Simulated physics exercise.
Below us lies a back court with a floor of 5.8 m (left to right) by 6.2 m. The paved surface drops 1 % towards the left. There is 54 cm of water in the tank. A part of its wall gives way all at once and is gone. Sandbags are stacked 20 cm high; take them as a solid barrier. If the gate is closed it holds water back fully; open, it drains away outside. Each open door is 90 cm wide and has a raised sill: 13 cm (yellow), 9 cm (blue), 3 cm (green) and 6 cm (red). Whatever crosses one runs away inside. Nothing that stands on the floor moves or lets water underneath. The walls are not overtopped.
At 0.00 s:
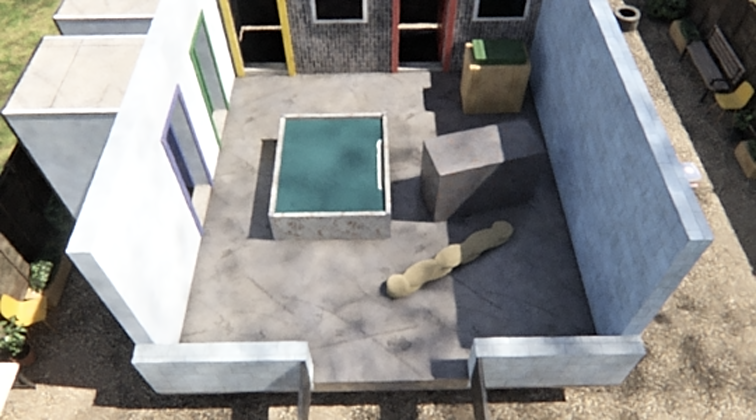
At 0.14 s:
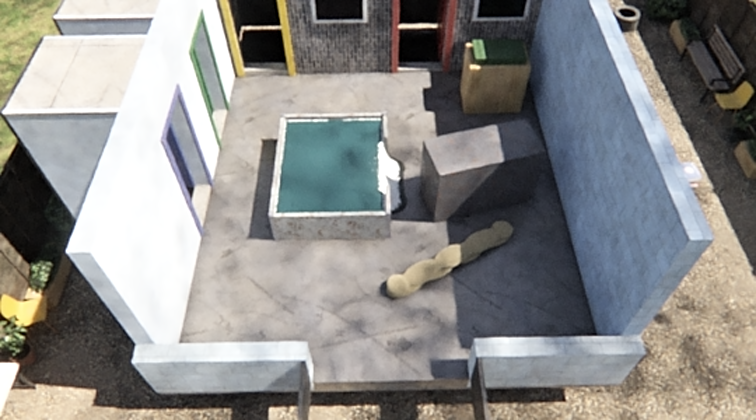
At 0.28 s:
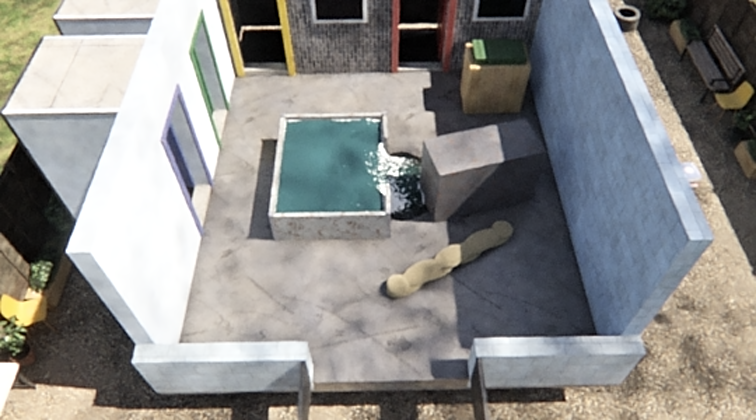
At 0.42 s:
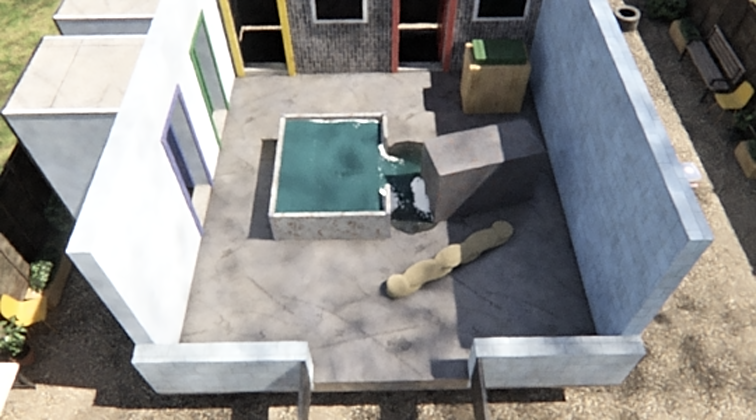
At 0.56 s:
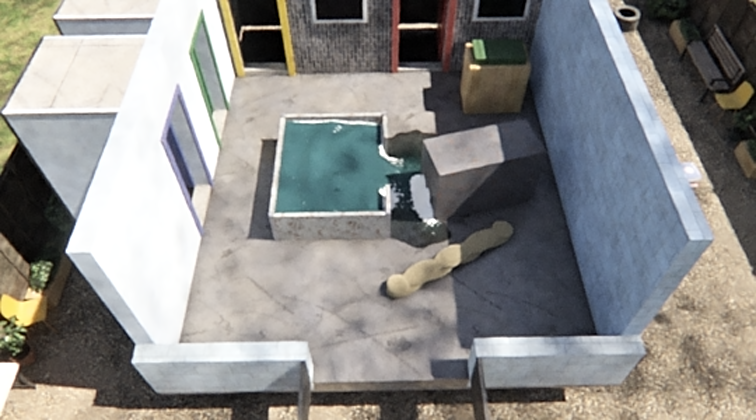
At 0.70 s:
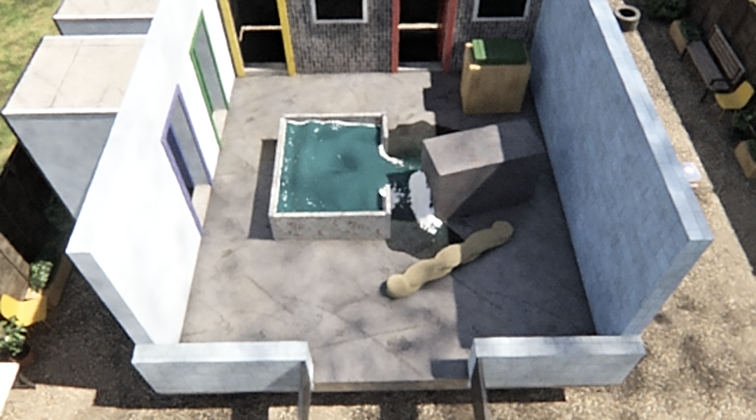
In a walled back court, a square tank of still green water lost part of its right side, and water poured through the gap onto the paving, spreading toward a grey block and twisted sandbags.
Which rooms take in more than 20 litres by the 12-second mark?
Door by door: At the yellow door it stays under the limit; at the blue door it stays under the limit; at the green door it passes the limit; at the red door it goes over the limit.
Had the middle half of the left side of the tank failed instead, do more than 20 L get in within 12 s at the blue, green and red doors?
Against that limit: Blue above, green above, red under.
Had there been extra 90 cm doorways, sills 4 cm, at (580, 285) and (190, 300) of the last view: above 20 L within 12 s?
In that order: Below, above.
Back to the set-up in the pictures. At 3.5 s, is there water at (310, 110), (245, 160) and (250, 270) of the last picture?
In turn: Still dry, not reached, wet.
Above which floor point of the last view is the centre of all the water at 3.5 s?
Around (395, 178).
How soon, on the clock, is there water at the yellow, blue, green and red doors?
Arrival: Yellow 5.0 s, blue 4.5 s, green 6.0 s, red 2.4 s.
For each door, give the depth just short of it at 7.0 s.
Depths in cm: Yellow 5, blue 4, green 8, red 8.
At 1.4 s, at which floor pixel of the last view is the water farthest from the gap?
Around (535, 120).
After 1.4 s water covers 20 % of the floor and is deepest (40 cm) near (414, 190); yellow door not reached, blue door not reached, green door not reached, red door not reached.
After 2.2 s water covers 30 % of the floor and is deepest (30 cm) near (535, 120); yellow door not reached, blue door not reached, green door not reached, red door not reached.
After 3.5 s water covers 50 % of the floor and is deepest (24 cm) near (414, 190); yellow door not reached, blue door not reached, green door not reached, red door 10 cm at the sill, 11 L in.
After 7.0 s water covers 90 % of the floor and is deepest (12 cm) near (414, 198); yellow door 5 cm at the sill, 0 L in, blue door 4 cm at the sill, 0 L in, green door 8 cm at the sill, 8 L in, red door 8 cm at the sill, 37 L in.
After 12.0 s water covers 95 % of the floor and is deepest (10 cm) near (191, 287); yellow door 9 cm at the sill, 0 L in, blue door 9 cm at the sill, 1 L in, green door 8 cm at the sill, 86 L in, red door 5 cm at the sill, 40 L in.
